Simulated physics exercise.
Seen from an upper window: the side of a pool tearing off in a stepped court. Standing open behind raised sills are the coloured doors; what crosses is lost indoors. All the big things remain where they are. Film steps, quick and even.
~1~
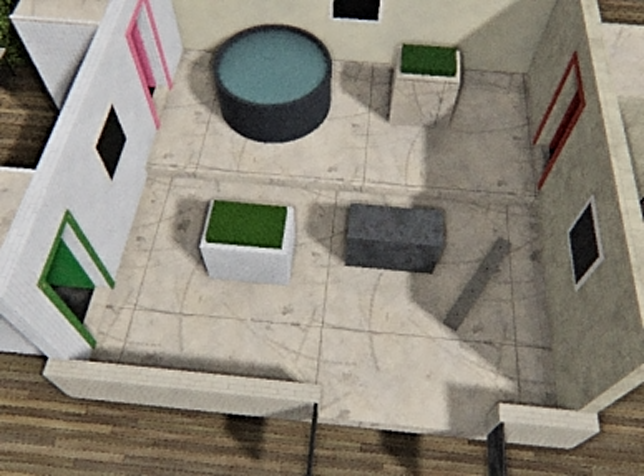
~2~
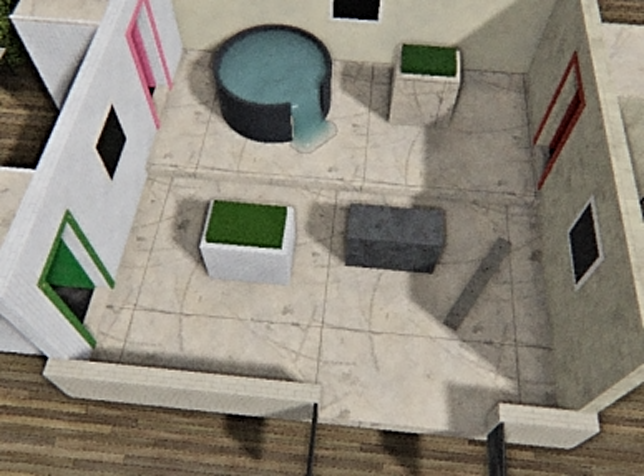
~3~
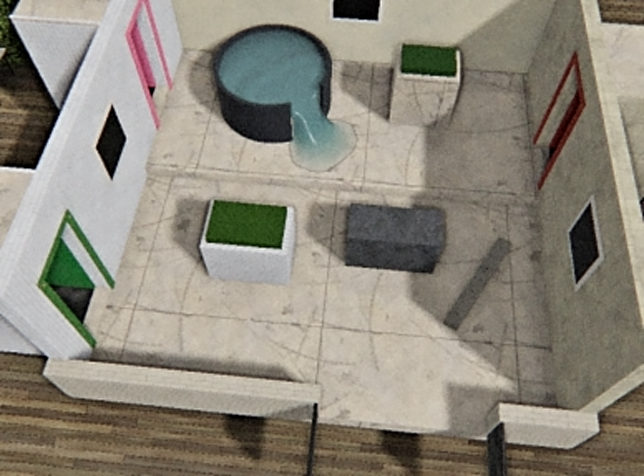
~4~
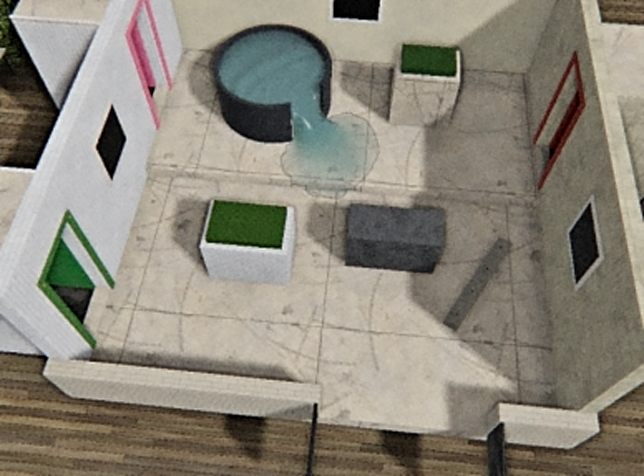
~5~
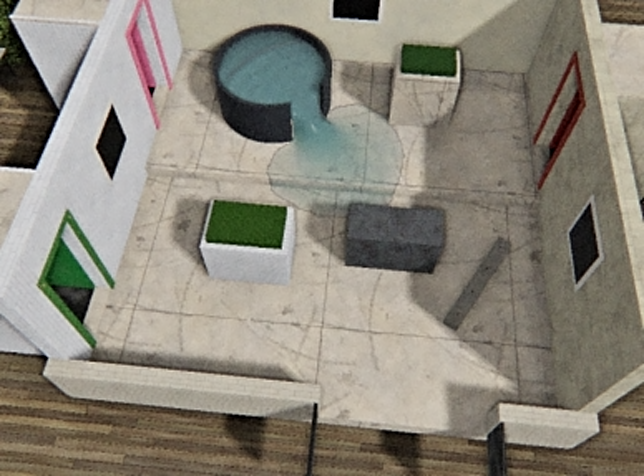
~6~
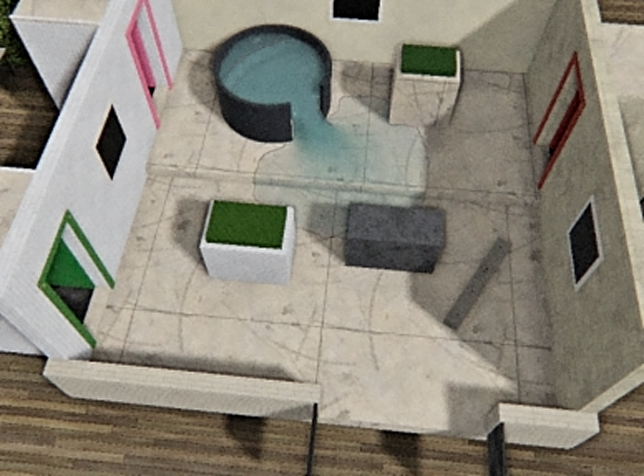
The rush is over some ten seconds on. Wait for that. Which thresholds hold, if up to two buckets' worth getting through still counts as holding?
The red door does not hold; the green door holds; the pink door holds.
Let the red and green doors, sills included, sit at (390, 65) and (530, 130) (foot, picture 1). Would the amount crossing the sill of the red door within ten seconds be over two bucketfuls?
As I see it, the red stays within limit.
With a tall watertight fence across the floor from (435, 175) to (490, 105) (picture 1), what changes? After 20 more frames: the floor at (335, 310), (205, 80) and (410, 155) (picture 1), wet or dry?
Submerged, spared, then submerged.
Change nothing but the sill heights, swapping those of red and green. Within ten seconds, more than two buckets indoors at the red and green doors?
First the red door, which beats the cutoff, then the green door, which beats the cutoff.
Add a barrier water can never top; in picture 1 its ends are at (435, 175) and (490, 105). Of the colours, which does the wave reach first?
The first is the red-painted one.
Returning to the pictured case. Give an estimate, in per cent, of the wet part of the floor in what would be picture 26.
I make it 60 per cent.
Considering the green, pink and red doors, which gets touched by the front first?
That's the one in red.
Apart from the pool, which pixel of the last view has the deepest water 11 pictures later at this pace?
Pointing at (531, 232).
A moment on, water covers 30 % of the floor; the red door not reached, the green door not reached, the pink door not reached.
Next, water covers 40 % of the floor; the red door over two buckets in, the green door not reached, the pink door not reached.
Then, water covers 60 % of the floor; the red door far over two buckets in, the green door not reached, the pink door not reached.
Later, water covers 70 % of the floor; the red door far over two buckets in, the green door wet at the sill, nothing in, the pink door not reached.
In the end, water covers 85 % of the floor; the red door far over two buckets in, the green door under two buckets in, the pink door not reached.
